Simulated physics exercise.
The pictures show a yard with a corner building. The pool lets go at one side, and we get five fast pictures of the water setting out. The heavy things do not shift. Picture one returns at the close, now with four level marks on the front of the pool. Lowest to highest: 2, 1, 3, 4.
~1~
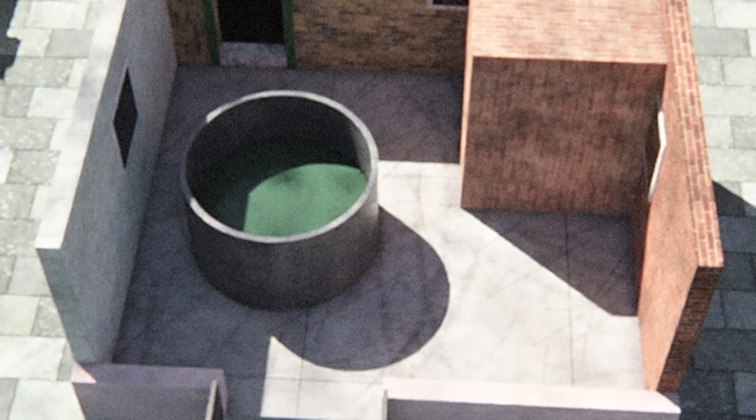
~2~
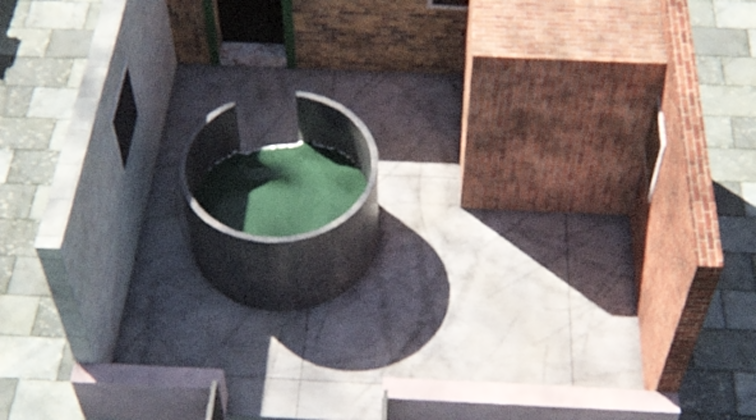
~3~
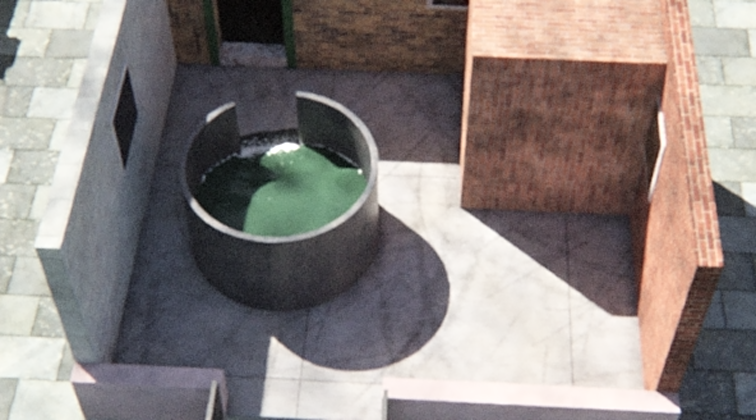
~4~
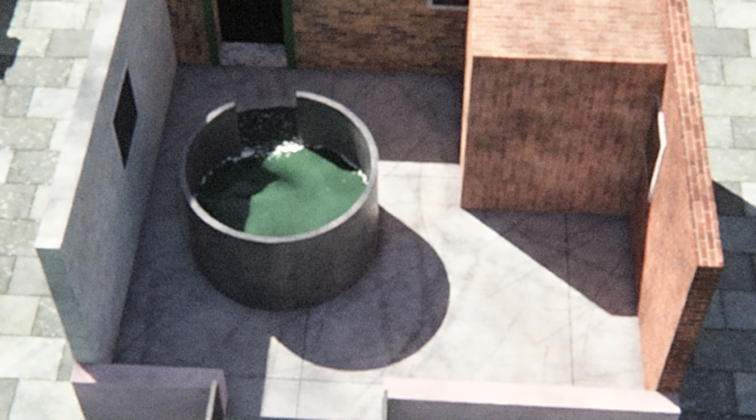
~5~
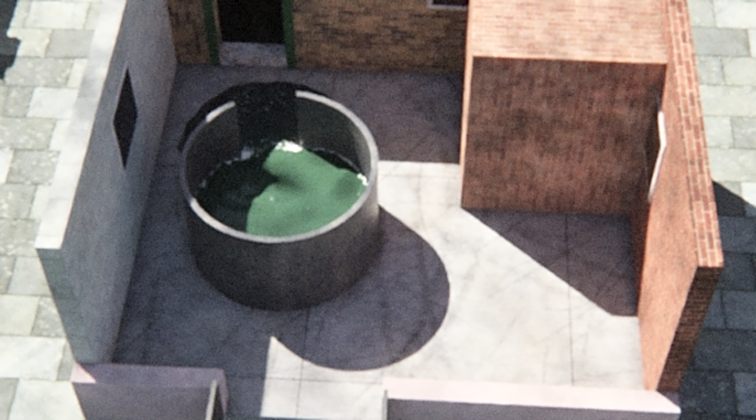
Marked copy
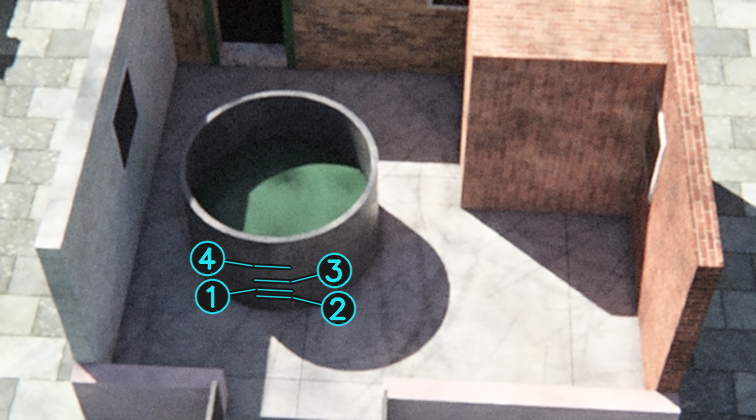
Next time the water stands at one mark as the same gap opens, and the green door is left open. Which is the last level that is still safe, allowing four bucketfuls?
That is line 1.
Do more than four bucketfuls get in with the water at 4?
Yes.
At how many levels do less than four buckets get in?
Two.
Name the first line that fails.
Line 3.
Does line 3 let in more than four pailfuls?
Yes.
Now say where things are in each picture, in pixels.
The first frame shows water in the pool at rest, its middle at (283, 203); foot of the green doorway at (254, 66); open gate at (303, 371).
In the second frame, water covers 1 % of the ground, its front hidden from here.
In the third frame, water covers 3 % of the ground, its front hidden from here.
In the fourth frame, water covers 6 % of the ground, its front hidden from here.
In the fifth frame, water covers 12 % of the ground, its front hidden from here.
In cyan, 1 at (273, 290); 2 at (274, 296); 3 at (272, 281); 4 at (271, 266); from the bottom up 2, 1, 3, 4.
Choosing 1, a splash gets over, under a bucket.
Choosing 2, nothing gets over.
Choosing 3, about 10 bucketfuls get in.
Choosing 4, dozens of bucketfuls pour in.
